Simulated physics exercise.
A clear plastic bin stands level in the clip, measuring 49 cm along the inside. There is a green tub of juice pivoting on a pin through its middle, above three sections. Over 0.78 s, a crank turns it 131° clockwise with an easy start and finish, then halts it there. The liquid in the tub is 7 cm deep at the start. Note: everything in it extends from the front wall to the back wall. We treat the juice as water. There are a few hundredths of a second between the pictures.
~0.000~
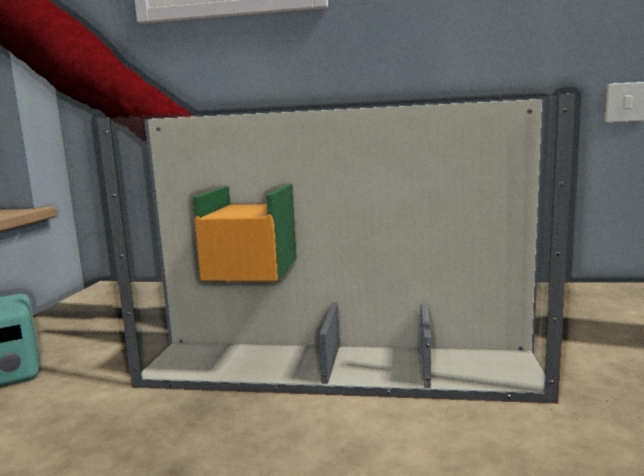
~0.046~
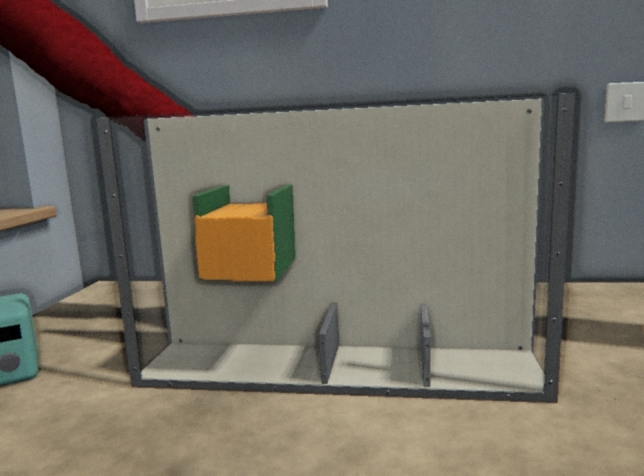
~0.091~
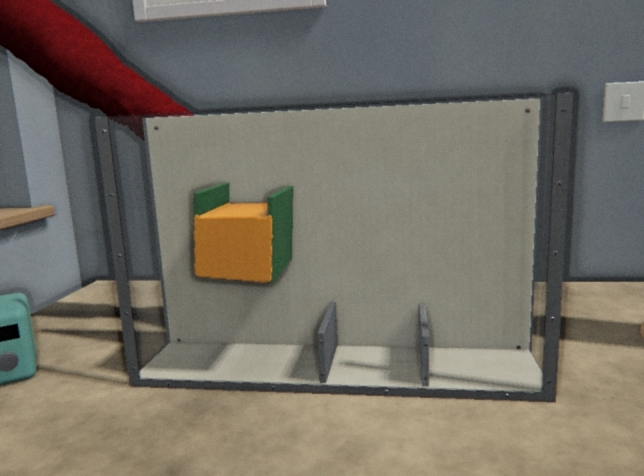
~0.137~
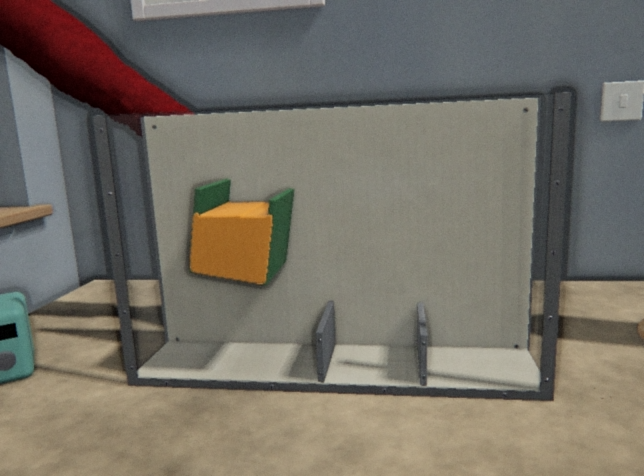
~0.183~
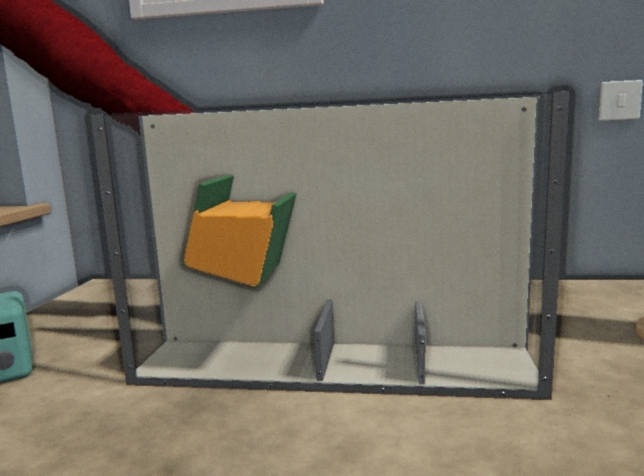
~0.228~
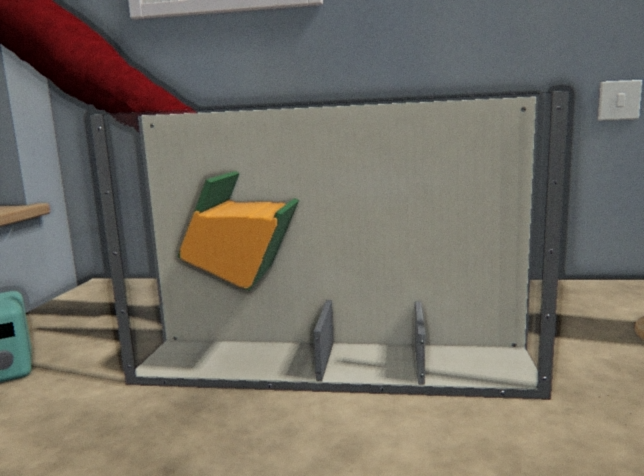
Inside a clear bin on a mottled surface, a green tub of orange liquid slowly tilting clockwise above two low grey dividers.
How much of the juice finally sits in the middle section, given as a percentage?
I would say roughly 35 per cent of it.
Then, 0.40 s in, hardly anything has reached the bottom yet.
Then, 0.62 s in, 46 per cent is down, the largest part in the middle section.
Then, 0.90 s in, 84 per cent is down, the largest part in the left section.
Finally, the split from left to right is 66, 33 and 0 per cent.
